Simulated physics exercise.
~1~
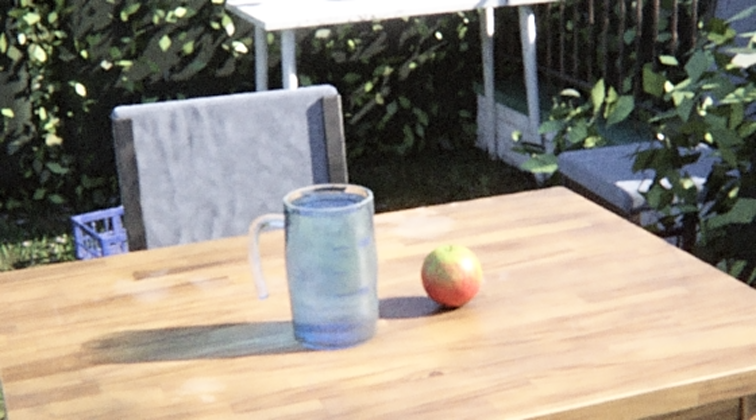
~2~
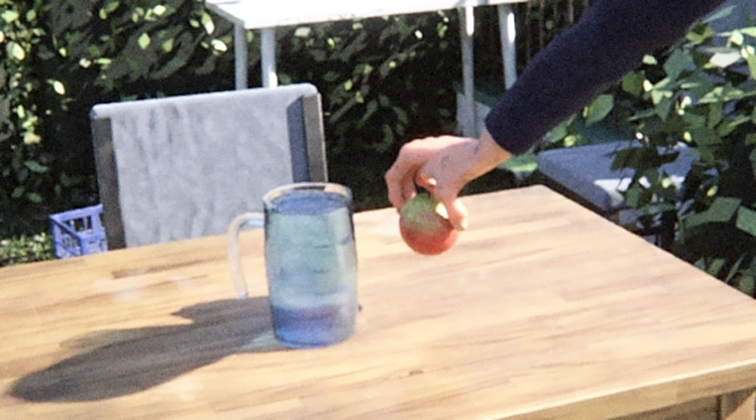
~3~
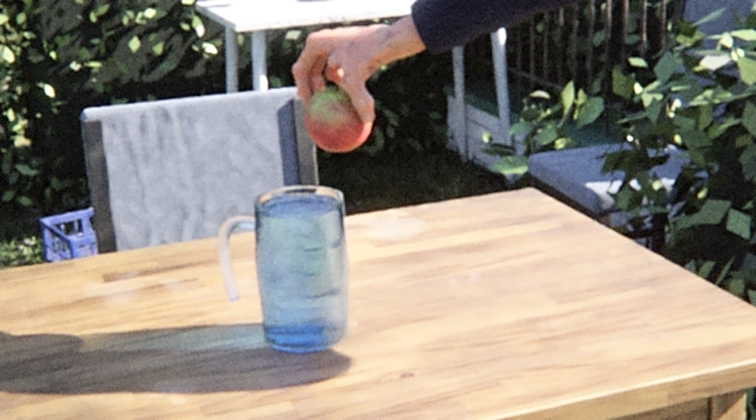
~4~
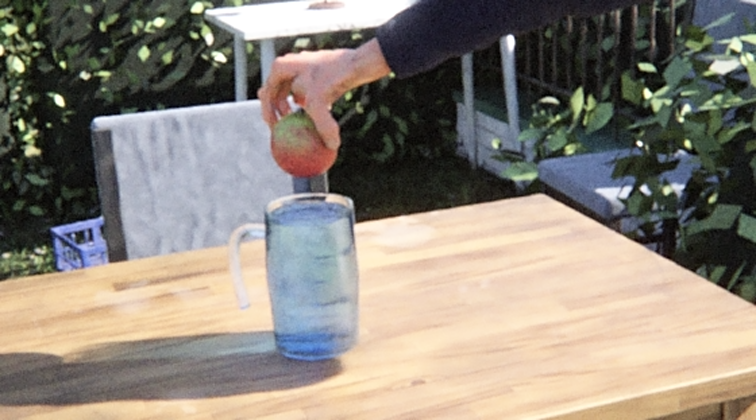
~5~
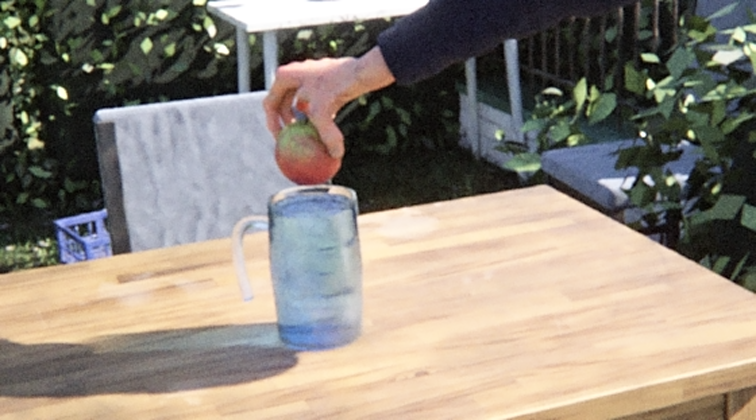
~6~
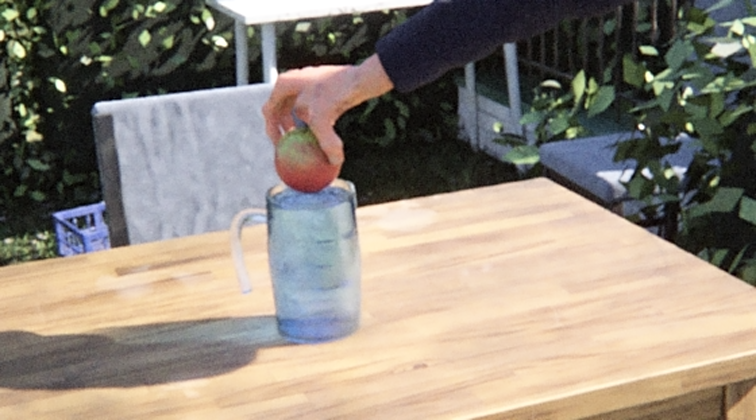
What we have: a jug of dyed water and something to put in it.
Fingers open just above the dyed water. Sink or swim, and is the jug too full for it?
The thing stays afloat, and the jug spills over.
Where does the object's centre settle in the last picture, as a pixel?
In the final view it sits close to pixel (311, 205).
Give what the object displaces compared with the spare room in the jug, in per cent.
I'd put it at 280 in a hundred.
Next, the apple enters the dyed water; the jug is full to the brim; it has run over.
After that, the apple comes up again; the jug is full to the brim; it has run over.
Finally, the apple rides on the surface; the jug is full to the brim; it has run over.
